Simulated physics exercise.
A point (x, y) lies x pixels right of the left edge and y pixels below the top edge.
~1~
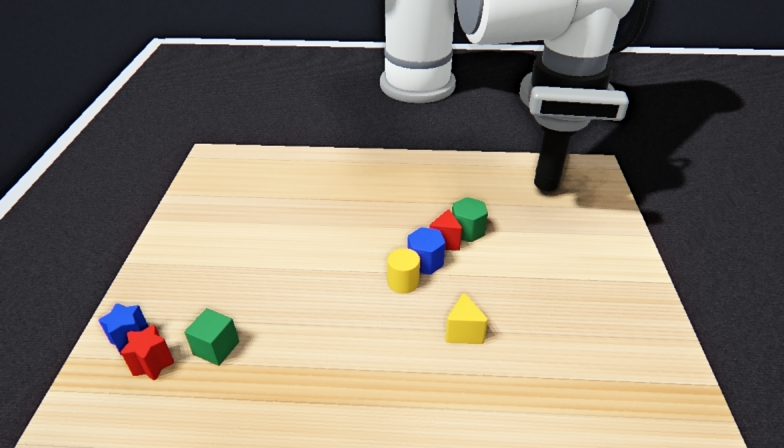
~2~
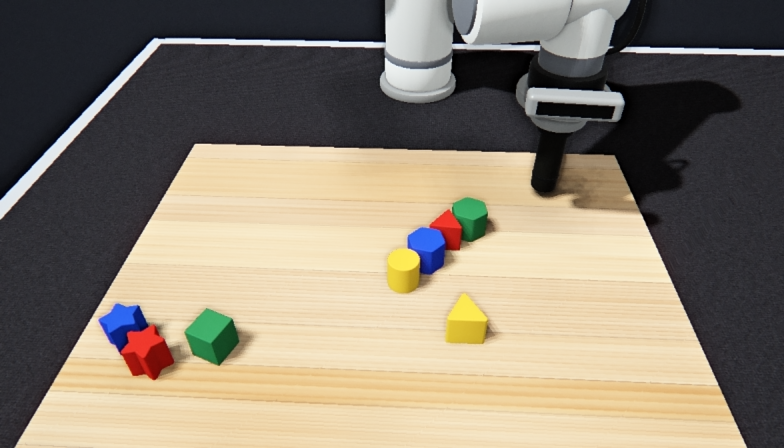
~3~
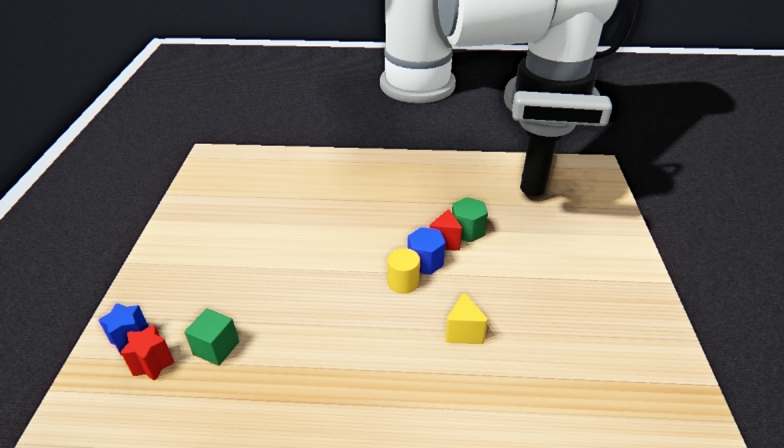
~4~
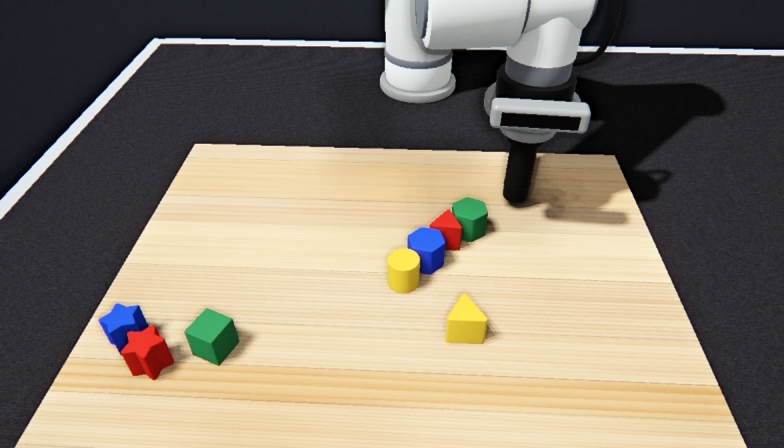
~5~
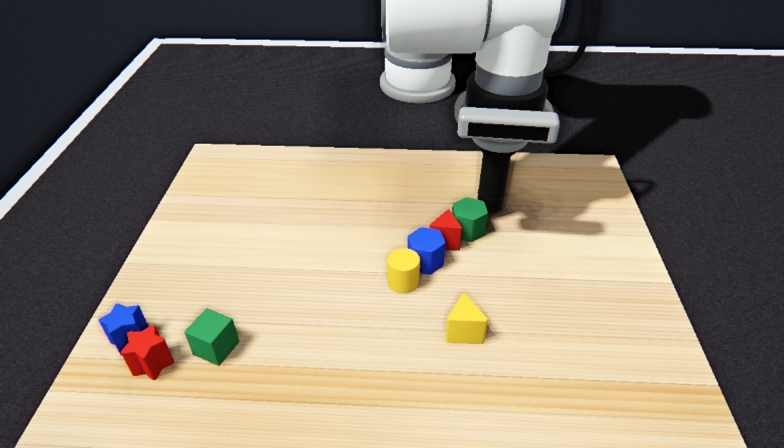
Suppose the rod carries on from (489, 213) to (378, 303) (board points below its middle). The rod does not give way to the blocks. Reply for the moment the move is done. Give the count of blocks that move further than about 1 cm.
The answer is three or more blocks.
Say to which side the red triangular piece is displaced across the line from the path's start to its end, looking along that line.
It's going to go right.
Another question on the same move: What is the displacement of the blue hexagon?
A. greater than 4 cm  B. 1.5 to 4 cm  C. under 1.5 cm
Answer: A.
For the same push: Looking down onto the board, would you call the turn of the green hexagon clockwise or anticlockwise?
Its spin: Clockwise.
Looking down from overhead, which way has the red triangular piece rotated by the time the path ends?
Looking down, it rotates clockwise.
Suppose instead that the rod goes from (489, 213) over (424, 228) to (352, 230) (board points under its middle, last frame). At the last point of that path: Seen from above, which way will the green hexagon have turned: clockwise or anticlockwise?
Anticlockwise, looking down.
On the path given first. One third of the way, rod (456, 233); yellow circle (399, 266); blue hexagon (417, 246), turned 35° anticlockwise; red triangular piece (400, 222), turned 10° clockwise; green hexagon (428, 223), turned 55° clockwise.
Two thirds of the way, rod (420, 262); yellow circle (388, 285); blue hexagon (393, 260), turned 70° anticlockwise; red triangular piece (376, 219), turned 55° clockwise; green hexagon (398, 230), turned 105° clockwise.
At the end, rod (378, 296); yellow circle (376, 305); blue hexagon (342, 287), turned 45° anticlockwise; red triangular piece (375, 219), turned 55° clockwise; green hexagon (397, 230), turned 105° clockwise.
